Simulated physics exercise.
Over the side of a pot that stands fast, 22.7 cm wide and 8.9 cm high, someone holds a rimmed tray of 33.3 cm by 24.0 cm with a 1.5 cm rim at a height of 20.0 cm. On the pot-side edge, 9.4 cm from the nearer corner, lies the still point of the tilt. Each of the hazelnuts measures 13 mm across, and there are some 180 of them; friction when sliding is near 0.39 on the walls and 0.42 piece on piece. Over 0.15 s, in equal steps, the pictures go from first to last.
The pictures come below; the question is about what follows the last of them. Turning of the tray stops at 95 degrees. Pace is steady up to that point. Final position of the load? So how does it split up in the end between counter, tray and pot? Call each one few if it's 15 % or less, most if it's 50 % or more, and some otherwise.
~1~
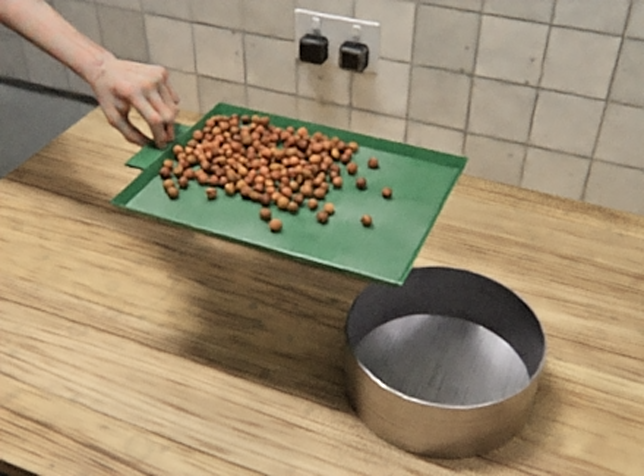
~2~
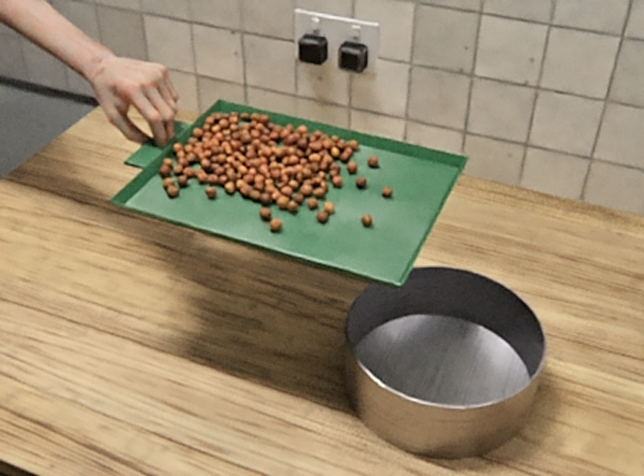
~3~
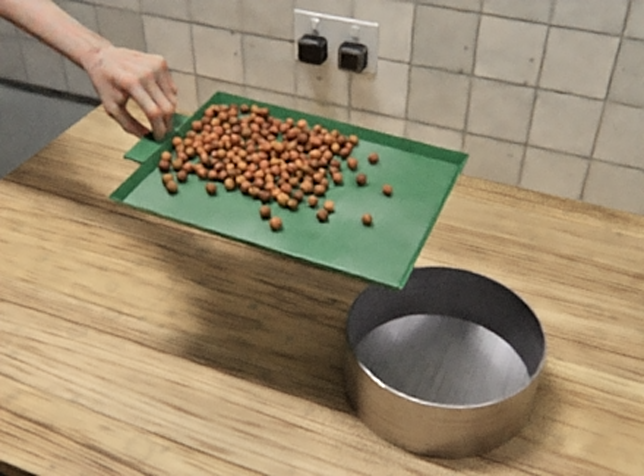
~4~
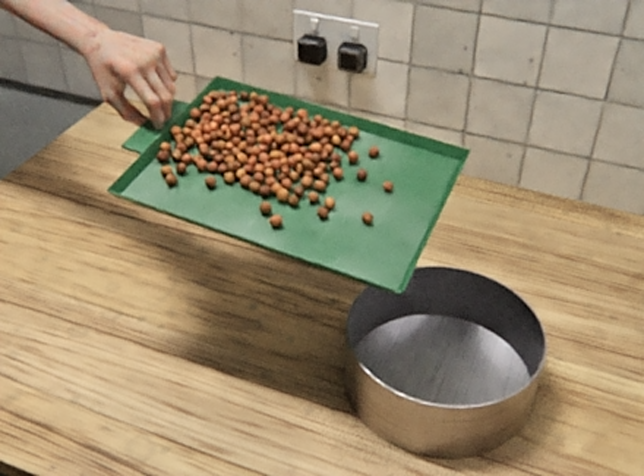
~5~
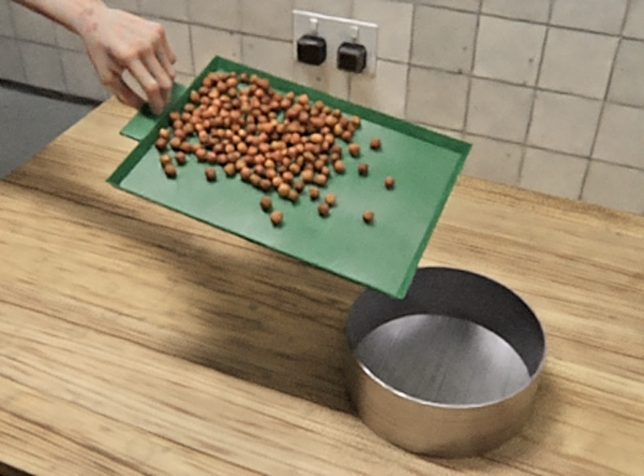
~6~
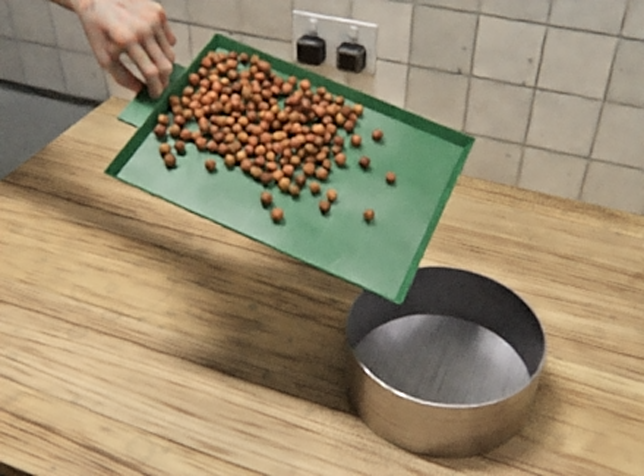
I'd say counter most, tray few, pot some.
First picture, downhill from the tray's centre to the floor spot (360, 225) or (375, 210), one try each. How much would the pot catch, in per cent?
60 and 45 %.
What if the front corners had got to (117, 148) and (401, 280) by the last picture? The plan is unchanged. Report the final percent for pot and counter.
Pot 70 % / counter 30 %.
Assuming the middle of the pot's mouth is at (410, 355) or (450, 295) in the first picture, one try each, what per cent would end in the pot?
First try around 60 %, second around 0 %.
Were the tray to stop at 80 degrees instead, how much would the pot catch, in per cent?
Estimated share: About 30 %.
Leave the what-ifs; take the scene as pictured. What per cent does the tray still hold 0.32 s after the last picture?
Estimate: About 90 percent.
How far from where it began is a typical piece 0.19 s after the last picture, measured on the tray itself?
2 cm.
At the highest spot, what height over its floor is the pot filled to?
Measured height: Approx. 2.0 cm.
Then, 0.19 s after the last picture, tilt 58 degrees; the tray holds 100 %, the pot 0 %.
Then, 0.32 s after the last picture, tilt 85 degrees; the tray holds 90 %, the pot 0 %.
Then, 0.57 s after the last picture, tilt 95 degrees; the tray holds 0 %, the pot 30 %.
In the end, counter 70 %, tray 0 %, pot 30 %.
